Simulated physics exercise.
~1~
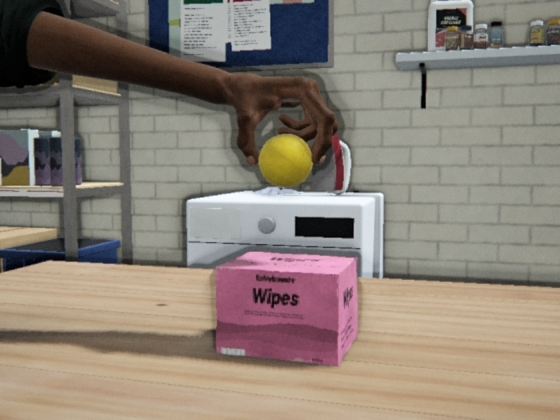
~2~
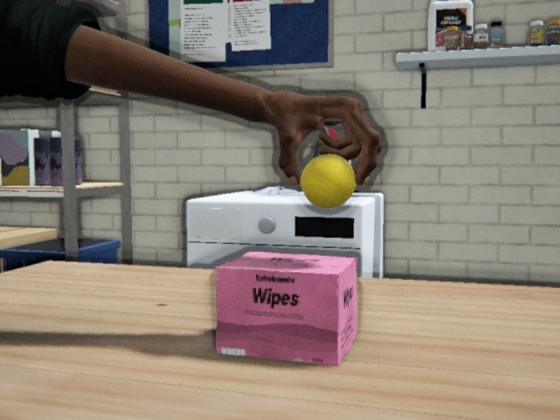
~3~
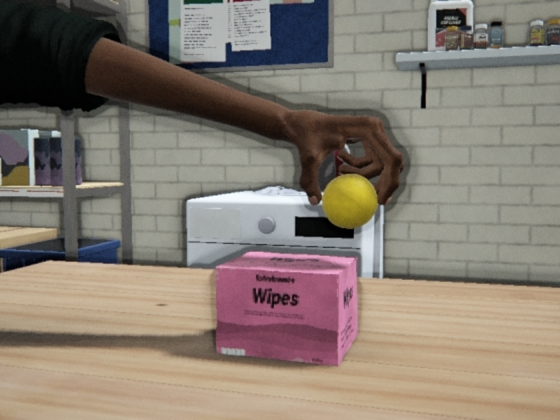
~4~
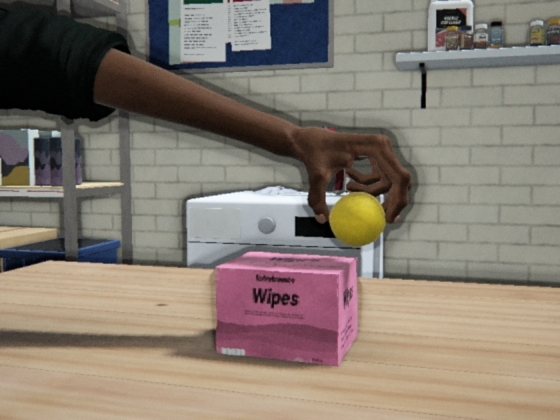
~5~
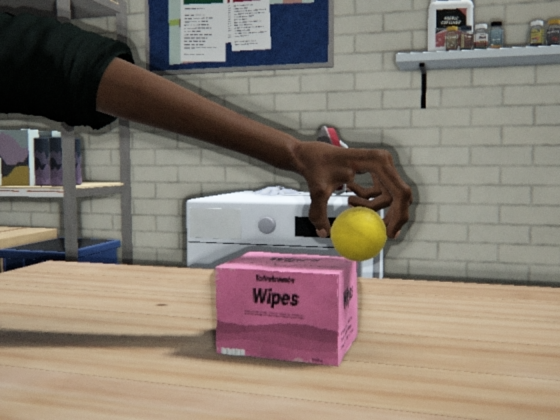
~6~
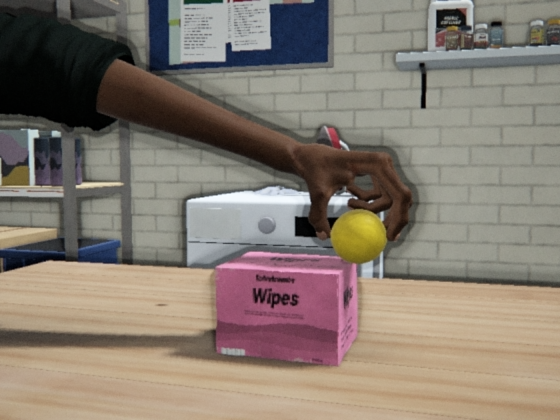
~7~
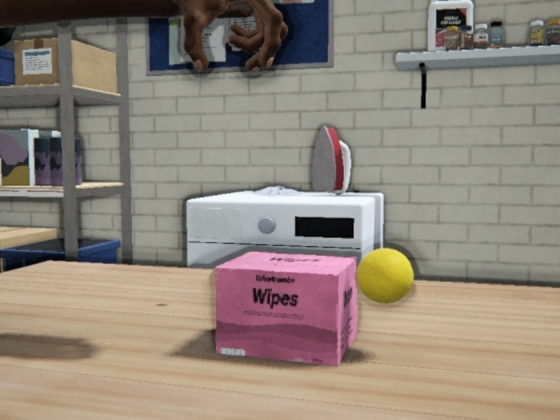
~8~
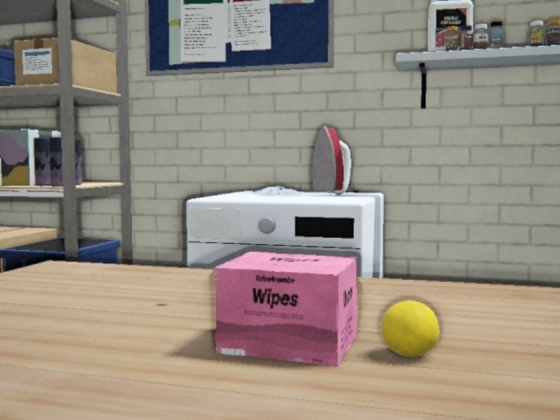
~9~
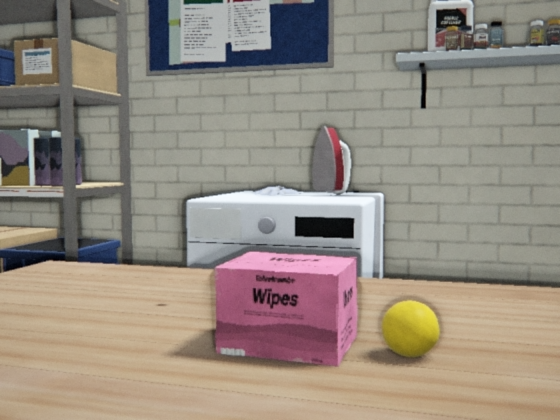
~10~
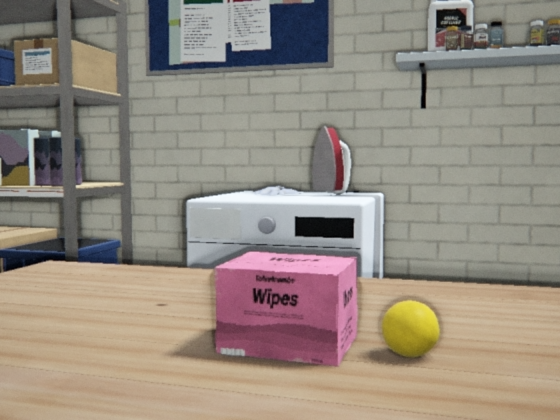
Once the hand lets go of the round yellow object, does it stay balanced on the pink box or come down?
It comes down, dropping past the right side of the pink box and ending up on the table beside it.
